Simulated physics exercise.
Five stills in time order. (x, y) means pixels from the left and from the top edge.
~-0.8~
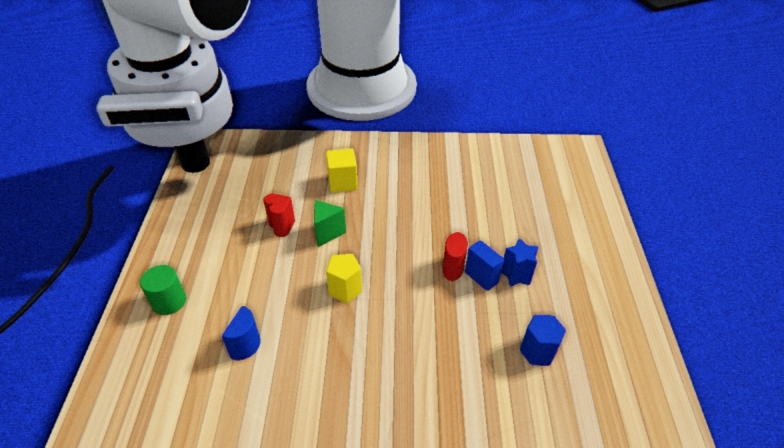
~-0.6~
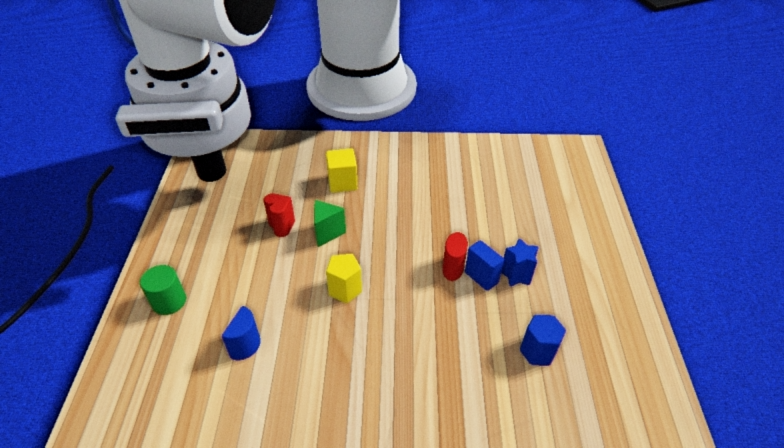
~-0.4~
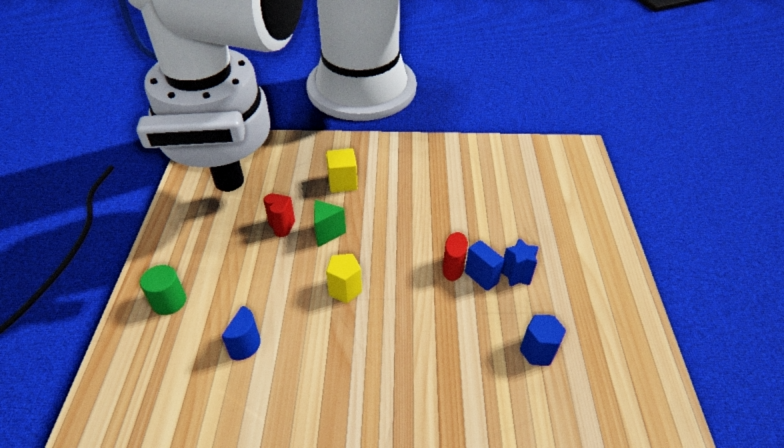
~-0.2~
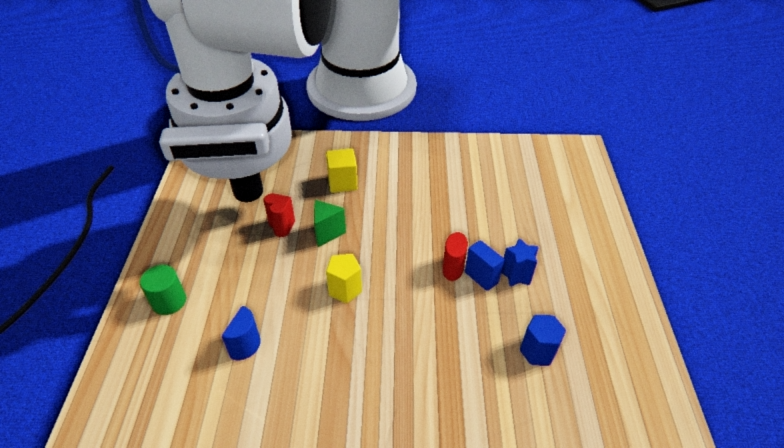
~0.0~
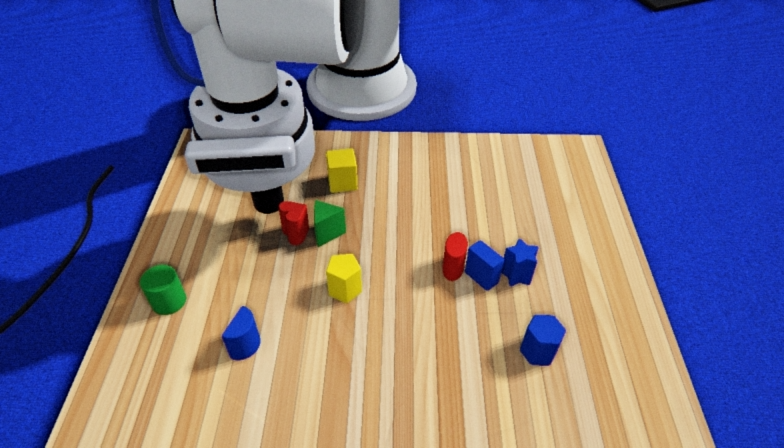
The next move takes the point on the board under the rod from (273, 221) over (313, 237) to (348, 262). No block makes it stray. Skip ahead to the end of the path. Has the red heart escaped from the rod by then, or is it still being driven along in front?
It holds its place in front.
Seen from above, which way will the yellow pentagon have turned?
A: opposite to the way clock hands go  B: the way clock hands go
The answer is B.
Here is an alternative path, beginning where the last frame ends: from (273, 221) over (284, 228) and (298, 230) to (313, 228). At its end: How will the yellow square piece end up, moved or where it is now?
Stays where it is.
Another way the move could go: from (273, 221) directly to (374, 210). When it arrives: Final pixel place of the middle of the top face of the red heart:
Top centre: (310, 214).
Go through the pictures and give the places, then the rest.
The first frame shows rod's lower end at (196, 165); red heart at (277, 201); green three-sided block at (325, 210); yellow square piece at (341, 158); yellow pentagon at (343, 265).
The second frame shows rod at (212, 174); blocks still.
The third frame shows rod at (230, 183); blocks still.
The fourth frame shows rod at (249, 193); blocks still.
The fifth frame shows rod at (269, 205); red heart at (292, 209); green three-sided block at (325, 210); yellow square piece at (341, 158); yellow pentagon at (343, 265).
The first path, step by step. One third of the way, rod at (298, 215); red heart at (322, 220), turned 15° anticlockwise; green three-sided block at (345, 214).
Two thirds of the way, rod at (324, 229); red heart at (346, 234), turned 55° anticlockwise; green three-sided block at (359, 217), turned 35° anticlockwise.
At the end, rod at (346, 246); red heart at (370, 249), turned 70° anticlockwise; green three-sided block at (360, 217), turned 35° anticlockwise; yellow square piece still; yellow pentagon at (347, 268), turned 30° clockwise.
